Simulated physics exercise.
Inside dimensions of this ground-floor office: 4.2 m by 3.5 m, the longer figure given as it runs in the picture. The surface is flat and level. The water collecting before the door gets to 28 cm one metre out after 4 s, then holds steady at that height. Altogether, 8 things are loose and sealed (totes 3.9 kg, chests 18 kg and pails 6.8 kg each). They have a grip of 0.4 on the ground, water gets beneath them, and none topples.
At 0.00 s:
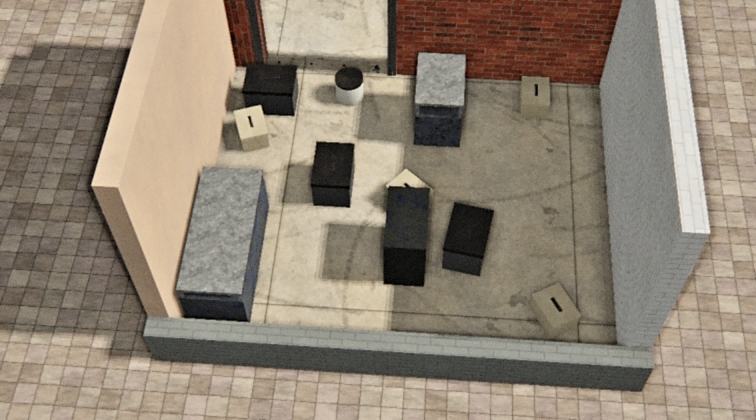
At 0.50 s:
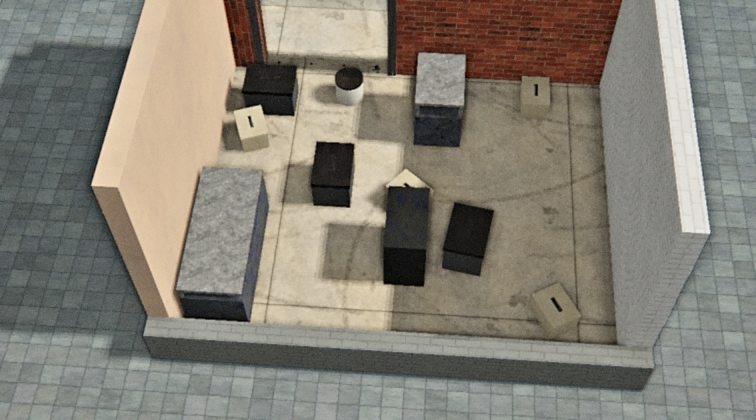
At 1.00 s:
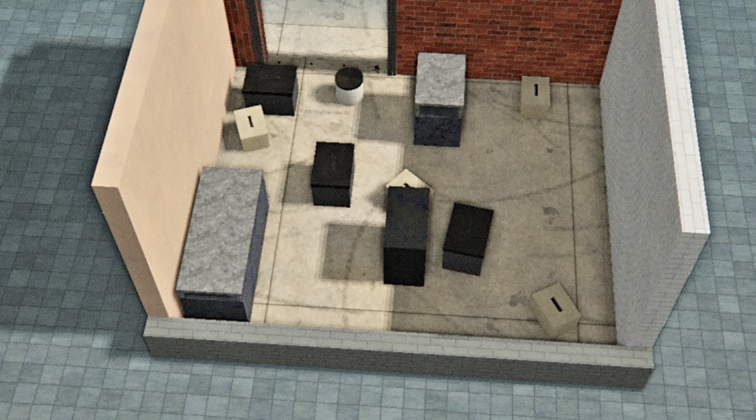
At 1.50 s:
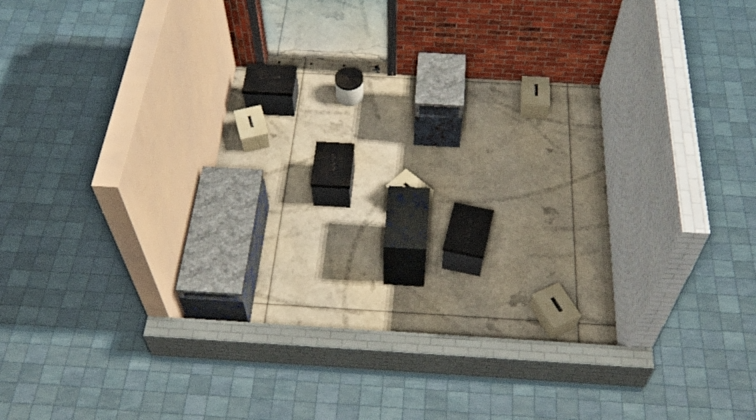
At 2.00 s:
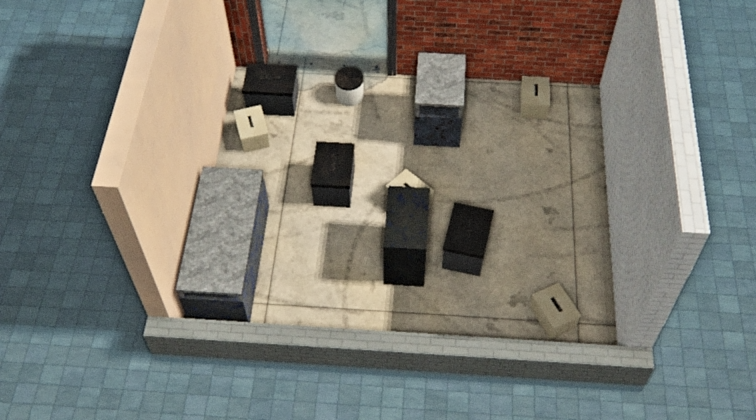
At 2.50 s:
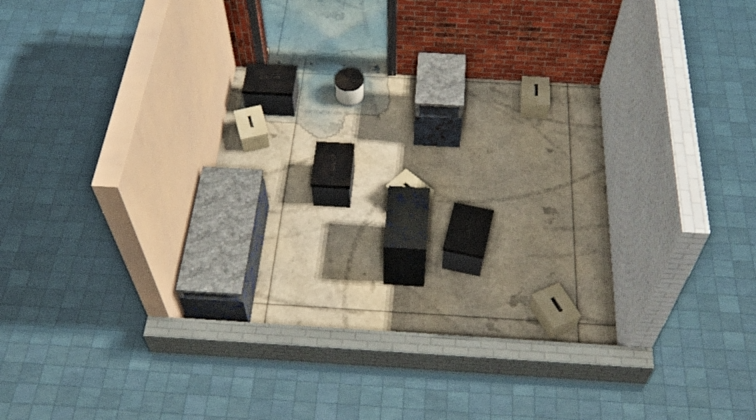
A small roofless room with a brick back wall, a cream left wall and a pale right wall is seen from high above its open front, with paving around it. Black boxes, grey-topped blocks, cream boxes and a dark-topped white drum stand about the concrete floor. The paving turns from brown to blue-grey as water covers it, then a thin sheet spreads through the back doorway around the drum, while the objects and camera stay still.
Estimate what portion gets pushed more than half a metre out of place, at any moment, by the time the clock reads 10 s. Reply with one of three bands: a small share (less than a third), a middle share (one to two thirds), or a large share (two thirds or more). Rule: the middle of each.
A large share, two thirds or more.
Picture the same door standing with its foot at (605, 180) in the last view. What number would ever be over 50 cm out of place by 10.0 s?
Result: 8 of them.
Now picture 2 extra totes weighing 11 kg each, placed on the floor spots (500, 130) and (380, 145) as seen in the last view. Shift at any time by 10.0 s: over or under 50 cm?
The first: Not as far. The second: Farther.
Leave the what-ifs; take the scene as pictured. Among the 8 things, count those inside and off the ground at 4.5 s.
By my count, 2.
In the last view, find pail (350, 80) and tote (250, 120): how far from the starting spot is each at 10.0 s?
In turn: 200 cm, 50 cm.
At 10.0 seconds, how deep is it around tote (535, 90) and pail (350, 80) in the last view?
First about 9 cm, second about 8 cm.
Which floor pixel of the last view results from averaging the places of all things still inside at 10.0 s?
The centre is close to (473, 170).
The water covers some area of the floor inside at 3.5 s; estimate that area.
Roughly 3.0 m2.
After 3.5 s 1 of 8 are over 50 cm from their spots; 0 afloat.
After 4.5 s 3 of 8 are over 50 cm from their spots; 2 afloat.
After 7.0 s 4 of 8 are over 50 cm from their spots; 5 afloat.
After 10.0 s 8 of 8 are over 50 cm from their spots, and 8 have been at some point; 7 afloat.
